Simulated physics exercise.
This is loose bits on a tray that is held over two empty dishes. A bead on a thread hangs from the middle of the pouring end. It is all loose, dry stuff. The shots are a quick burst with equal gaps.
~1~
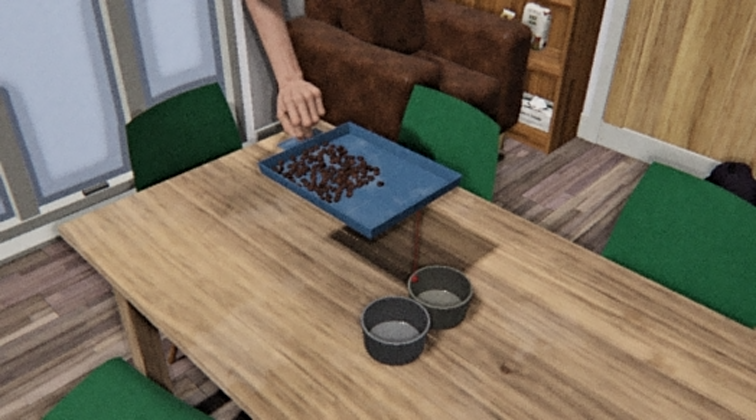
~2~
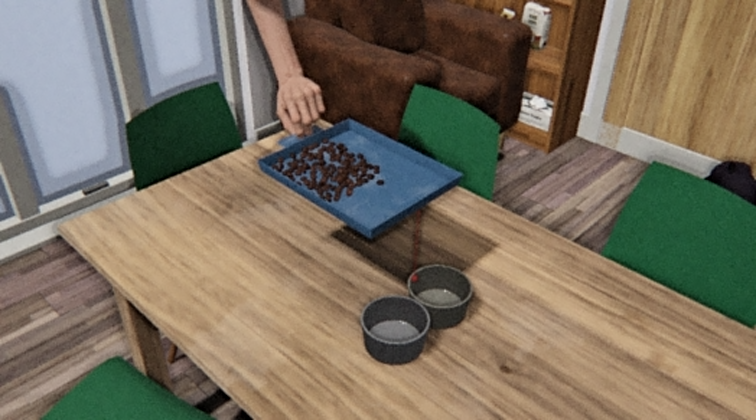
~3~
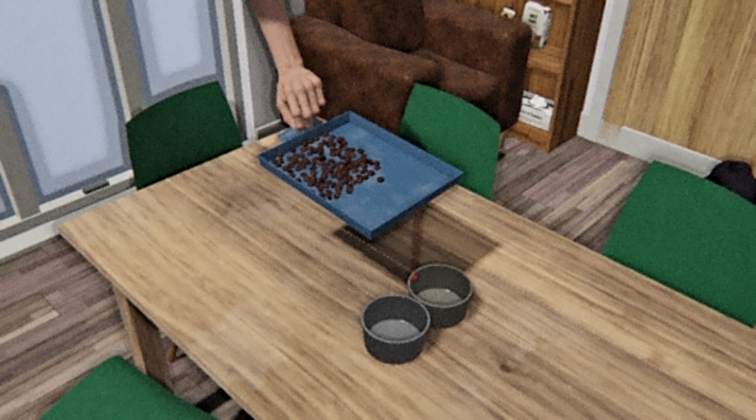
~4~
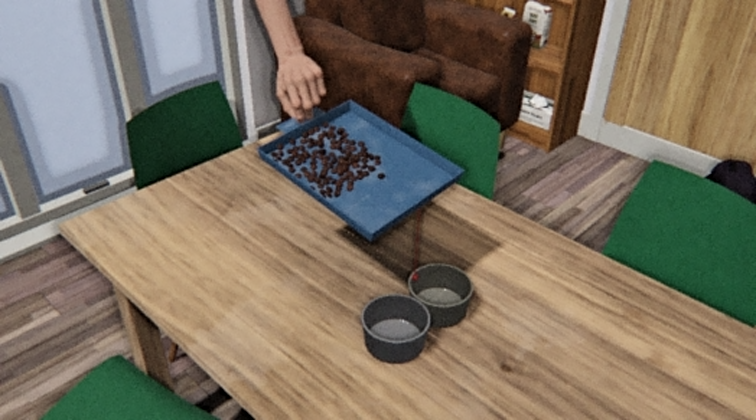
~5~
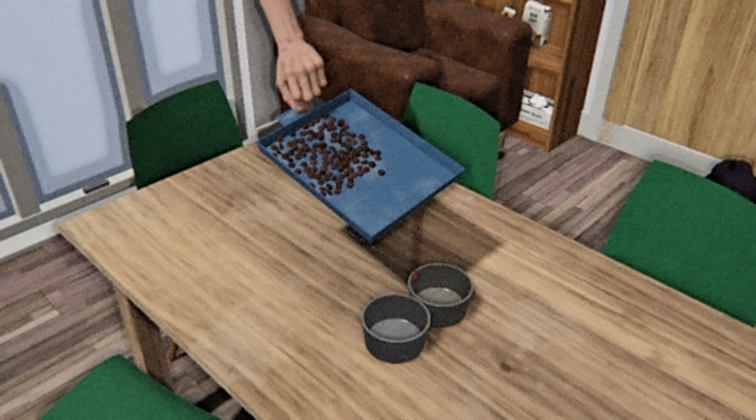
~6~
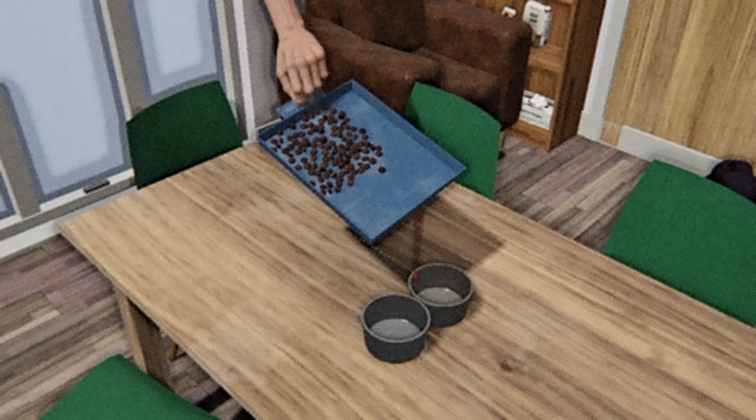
At a wooden table with green chairs, a hand grips the far end of a blue tray of small dark pieces, held above two empty grey dishes, then gradually raises that end while the pieces shift little on the tray.
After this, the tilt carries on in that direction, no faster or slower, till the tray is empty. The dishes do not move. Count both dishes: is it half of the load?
Caught overall: More than half.
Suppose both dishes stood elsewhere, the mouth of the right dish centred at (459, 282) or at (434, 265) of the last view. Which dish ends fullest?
The first try: The left-hand dish. The second: The left one.
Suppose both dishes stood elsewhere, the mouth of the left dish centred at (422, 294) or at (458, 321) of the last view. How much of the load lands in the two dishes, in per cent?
Near 0 % and 0 %.
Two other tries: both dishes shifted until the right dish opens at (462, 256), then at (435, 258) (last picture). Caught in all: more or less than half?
In turn: Not half; not half.
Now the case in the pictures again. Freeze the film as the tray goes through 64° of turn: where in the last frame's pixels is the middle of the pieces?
Roughly at (373, 226).
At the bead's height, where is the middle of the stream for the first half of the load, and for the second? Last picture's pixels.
The first part at (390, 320); the rest at (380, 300).
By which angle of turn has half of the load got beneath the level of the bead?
Near 85 degrees.
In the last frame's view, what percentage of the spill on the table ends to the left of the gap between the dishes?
Near 70 %.
Shortly afterwards, tray tipped steeply; the bulk on the tray; a little in the air.
Next, tray tipped past a quarter turn; near a quarter on the tray; near two thirds in the left dish; a little outside both; a little in the air.
Some moments later, tray tipped past a quarter turn; the bulk in the left dish; near a quarter outside both.
In the end, tray tipped past a quarter turn; the bulk in the left dish; none at all in the right dish; near a quarter outside both.
